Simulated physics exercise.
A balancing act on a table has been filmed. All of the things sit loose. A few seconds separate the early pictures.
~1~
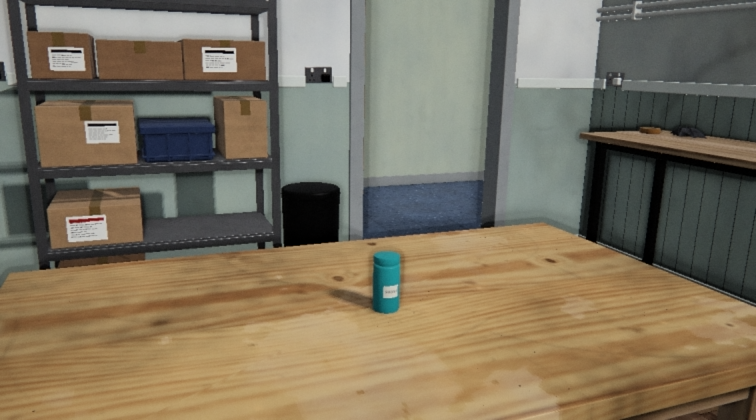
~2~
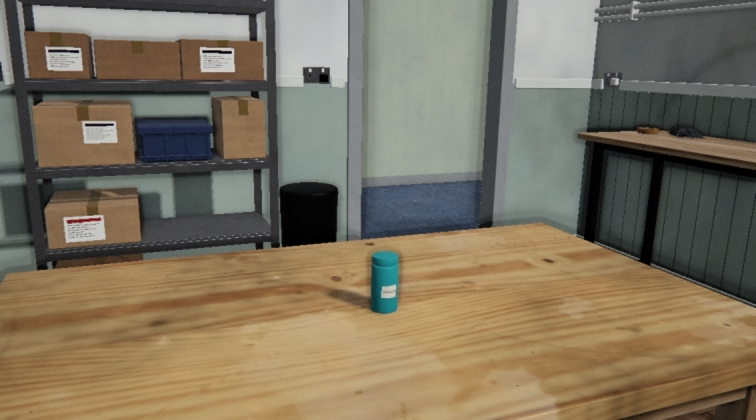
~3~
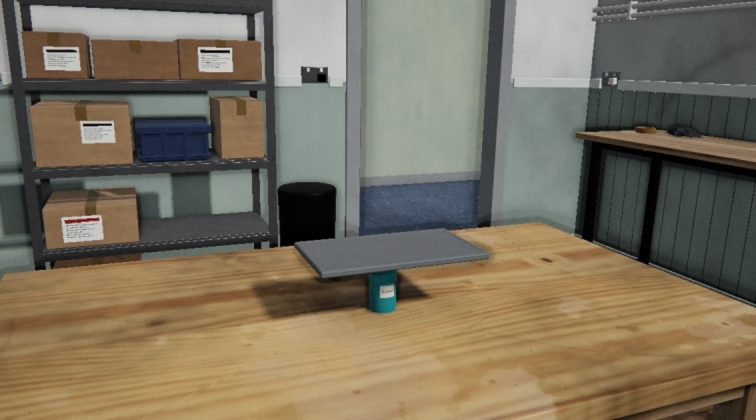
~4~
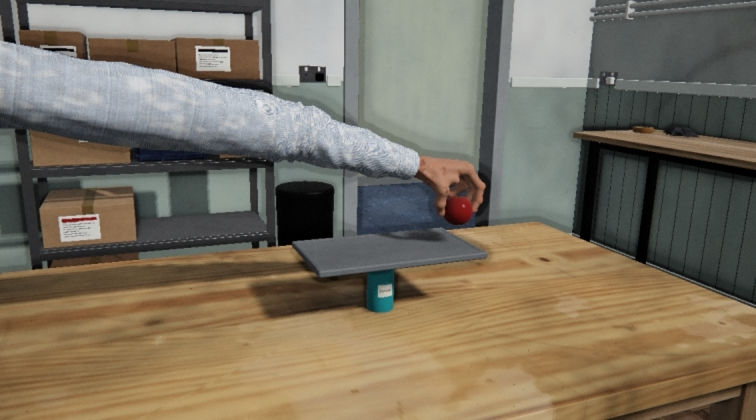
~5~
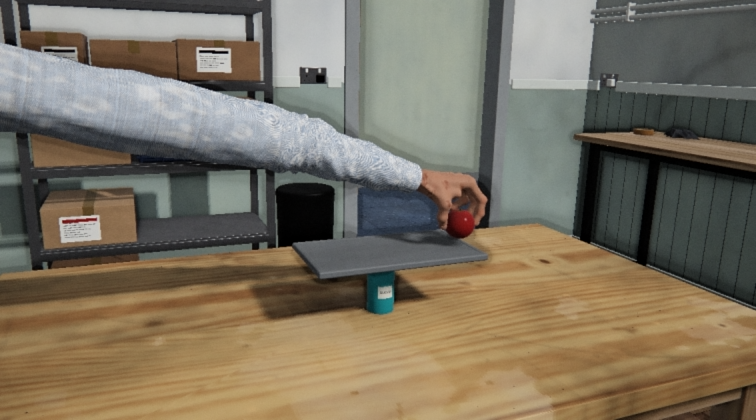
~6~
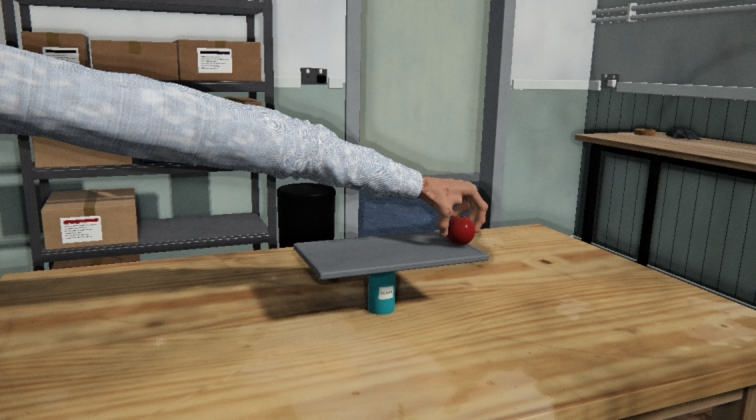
On a wooden table, a grey lid appearing atop a teal container, then a hand lowering a red tomato onto its right end.
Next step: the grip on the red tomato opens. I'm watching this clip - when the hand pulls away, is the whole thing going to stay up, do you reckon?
Down it goes.
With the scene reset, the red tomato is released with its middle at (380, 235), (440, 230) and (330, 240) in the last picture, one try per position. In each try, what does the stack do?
It remains upright first, goes over second and remains upright third.
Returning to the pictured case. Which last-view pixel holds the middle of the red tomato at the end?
Around (548, 281).
Then, 0.40 s later than the last frame, red tomato now fallen; grey lid tilted by 27°.
Then, 0.60 s later than the last frame, grey lid tilted by 34°.
Then, 0.80 s later than the last frame, grey lid now fallen.
Then, 0.90 s later than the last frame, things are still on the move.
When it is over, fallen, grey lid and red tomato; turquoise shaker as before. End places, in pixels of the last picture, red tomato near (548, 281). The stack loses its balance.
